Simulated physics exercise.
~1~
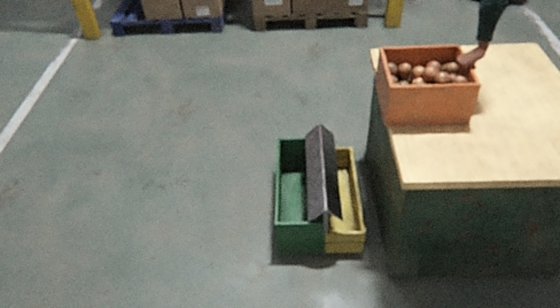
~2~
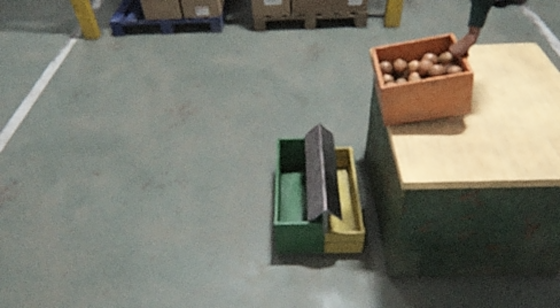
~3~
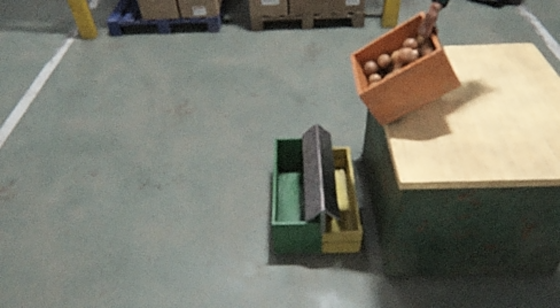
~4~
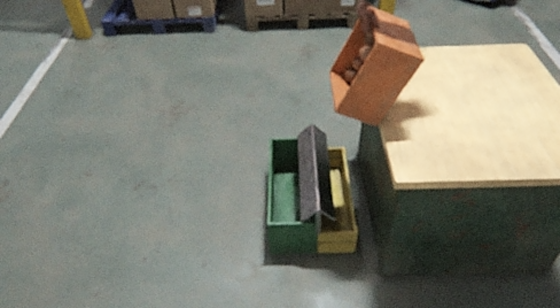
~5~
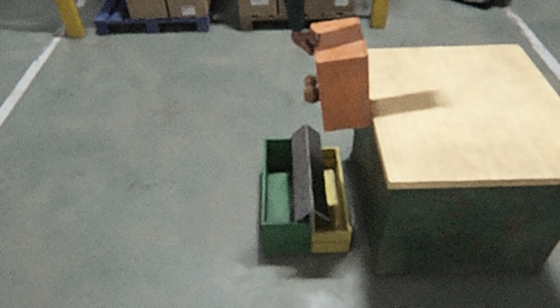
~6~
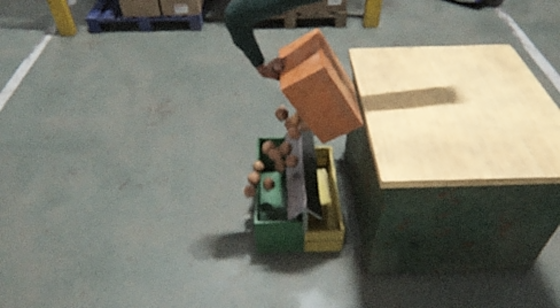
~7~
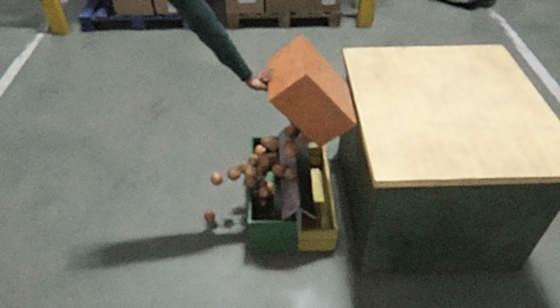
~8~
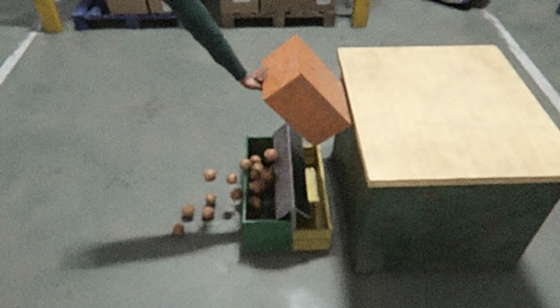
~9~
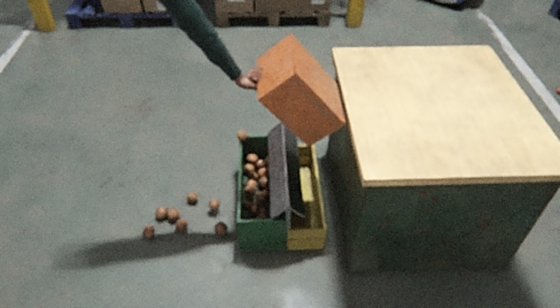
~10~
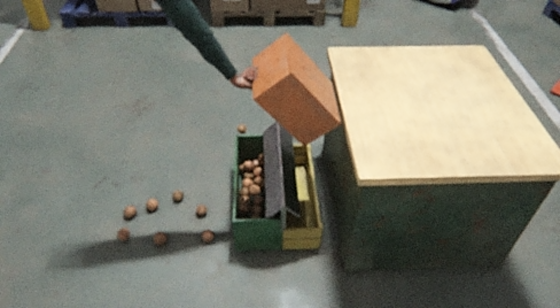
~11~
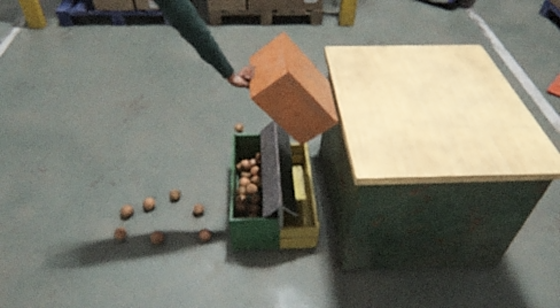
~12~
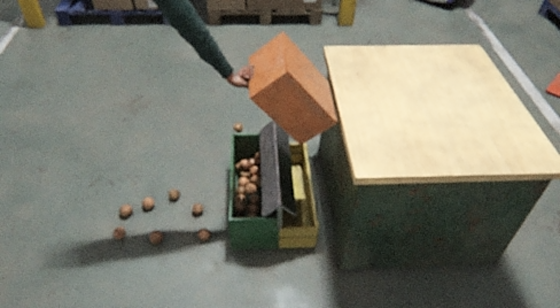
A person's arm tipped an orange crate of onions over the edge of a bench, spilling them toward the green and yellow totes below; most landed in the green tote, while several bounced and rolled onto the floor to its left and stopped.
